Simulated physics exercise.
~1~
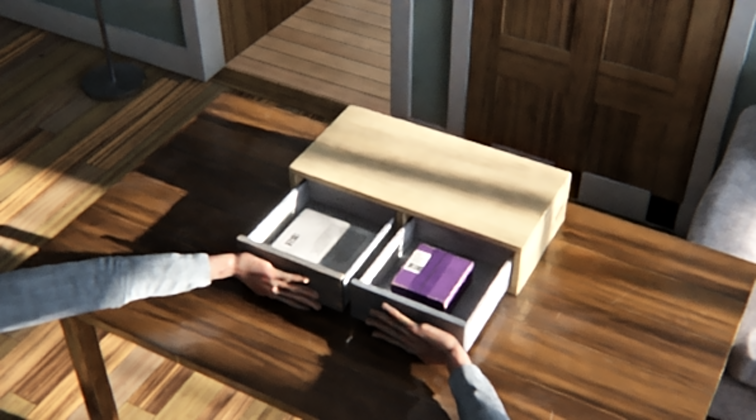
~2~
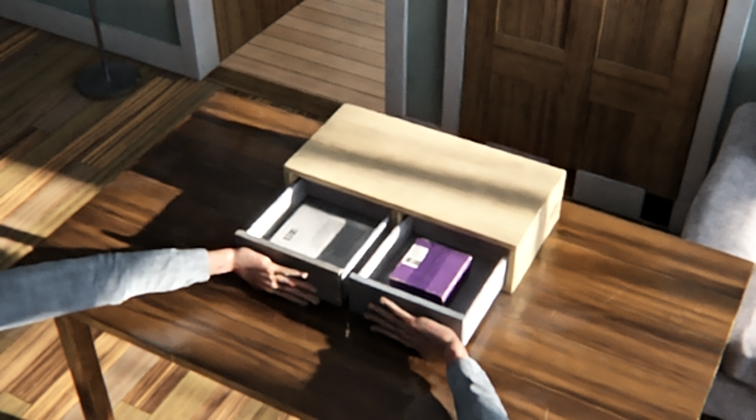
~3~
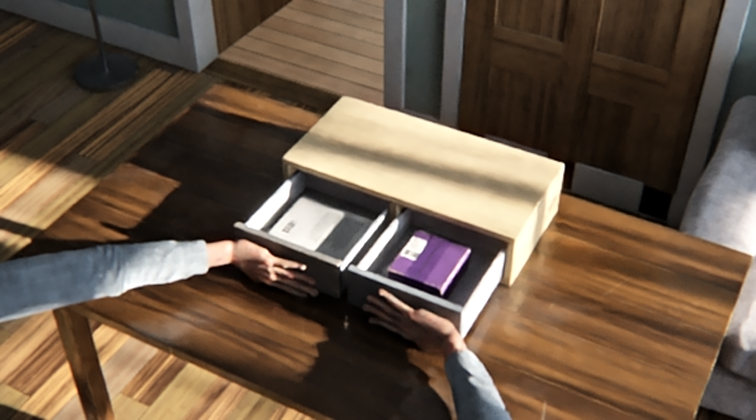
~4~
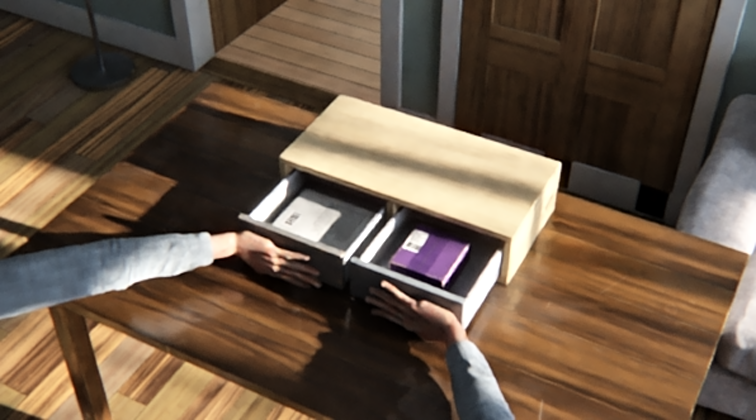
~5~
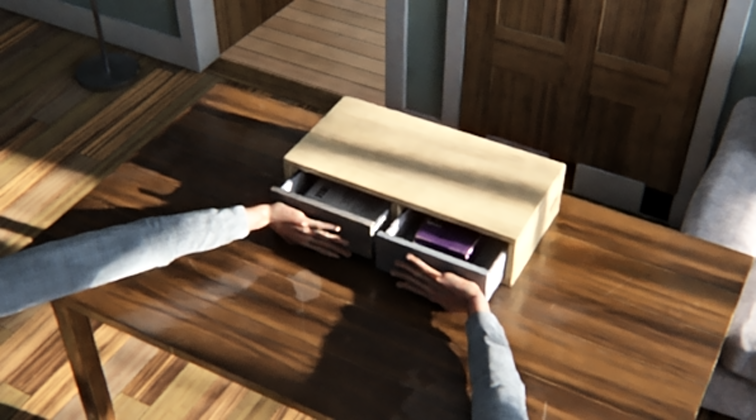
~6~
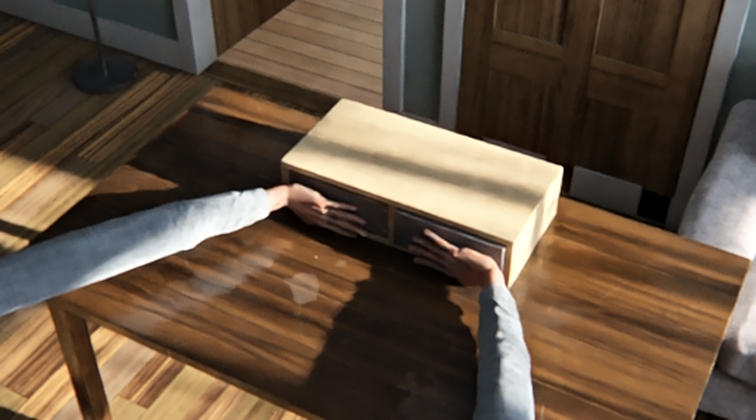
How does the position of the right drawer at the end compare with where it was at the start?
At the start the right drawer is pulled out toward the viewer with the purple box showing. By the end it has moved back and sits flush inside the chest.
Two hands pushing in side-by-side drawers holding a pale book and a purple box until both sit shut in a wooden chest.
